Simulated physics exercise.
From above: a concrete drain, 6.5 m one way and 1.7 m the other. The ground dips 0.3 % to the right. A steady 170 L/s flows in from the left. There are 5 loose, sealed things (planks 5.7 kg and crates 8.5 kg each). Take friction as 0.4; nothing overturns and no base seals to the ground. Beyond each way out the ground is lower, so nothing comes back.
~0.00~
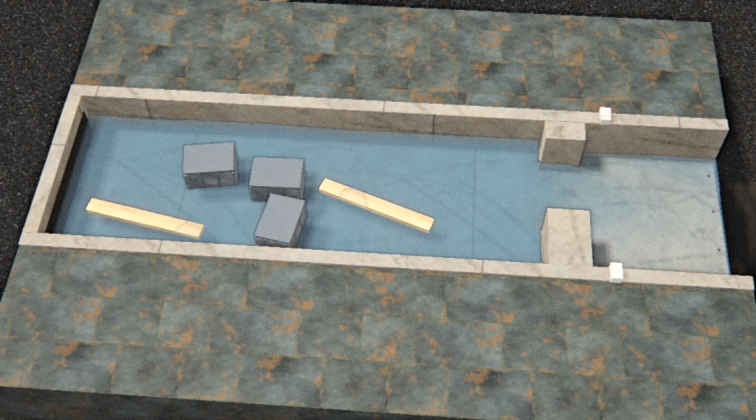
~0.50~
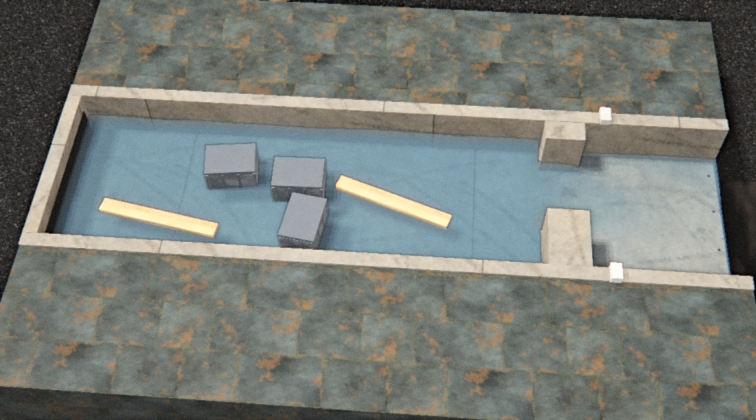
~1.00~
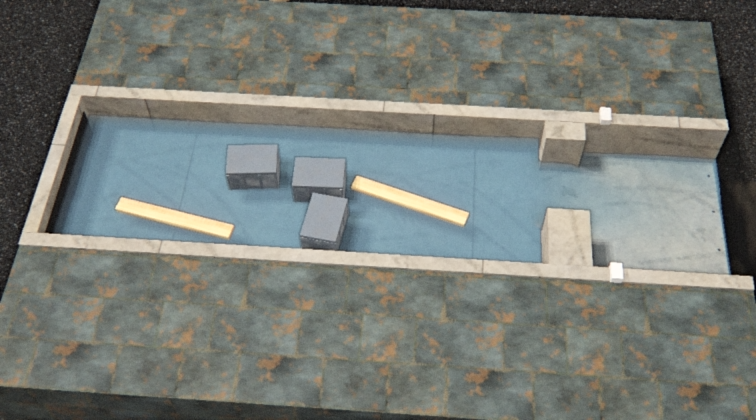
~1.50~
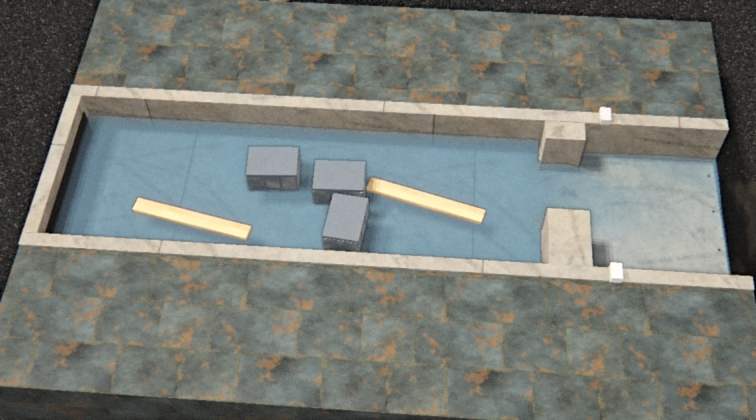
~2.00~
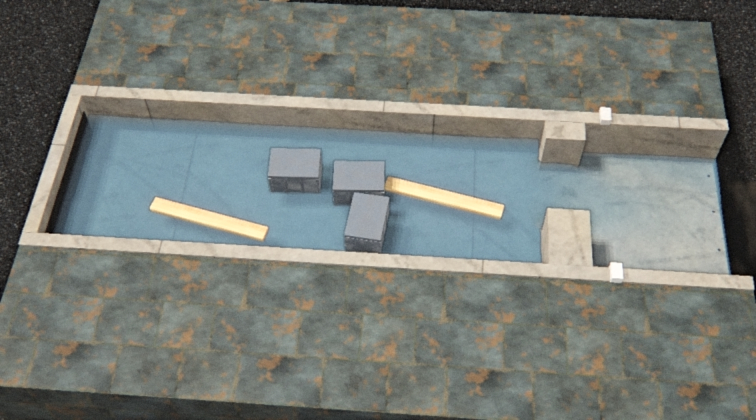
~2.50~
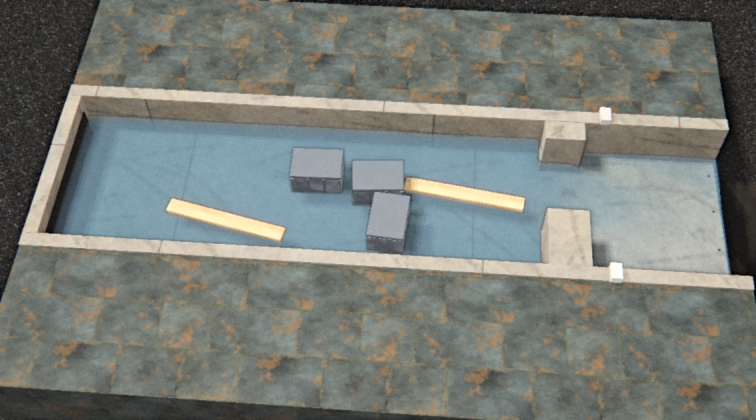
In a shallow, stone-walled channel of water, three grey crates and two pale planks floated steadily to the right together, and the plank in front swung slightly as the crates drifted close behind it.
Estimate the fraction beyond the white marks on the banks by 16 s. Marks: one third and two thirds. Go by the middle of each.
That comes to at least two thirds.
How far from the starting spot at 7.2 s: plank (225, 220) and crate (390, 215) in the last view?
In that order: 250 cm, 450 cm.
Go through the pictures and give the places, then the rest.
In the first picture, a crate at (209, 158), afloat; a crate at (280, 218) floats; about 2200 L in view; 0 of 5 have shifted.
In the second picture, a crate at (230, 158) floats, 22 cm from its start; a crate at (303, 216) floats, 22 cm from its start; 24 cm deep round most things; 5 of 5 have shifted.
In the third picture, a crate at (252, 159) floats, 44 cm from its start; a crate at (324, 217), afloat, 42 cm from its start; about 2210 L in view; 5 of 5 have shifted.
In the fourth picture, a crate at (273, 161), afloat, 64 cm from its start; a crate at (346, 217) floats, 63 cm from its start; about 2220 L in view; 5 of 5 have shifted.
In the fifth picture, a crate at (295, 162) floats, 87 cm from its start; a crate at (367, 216) floats, 83 cm from its start; 25 cm deep round most things; 5 of 5 have shifted.
In the sixth picture, a crate at (317, 163), afloat, 109 cm from its start; a crate at (389, 215), afloat, 104 cm from its start; 24 cm deep round most things; 5 of 5 have shifted.
After 3.5 s 0 of 5 are over the mark; 5 afloat.
After 7.2 s 3 of 5 are over the mark; 3 afloat.
After 12.0 s 5 of 5 are over the mark; 0 afloat.
After 16.0 s 5 of 5 are over the mark; 0 afloat.
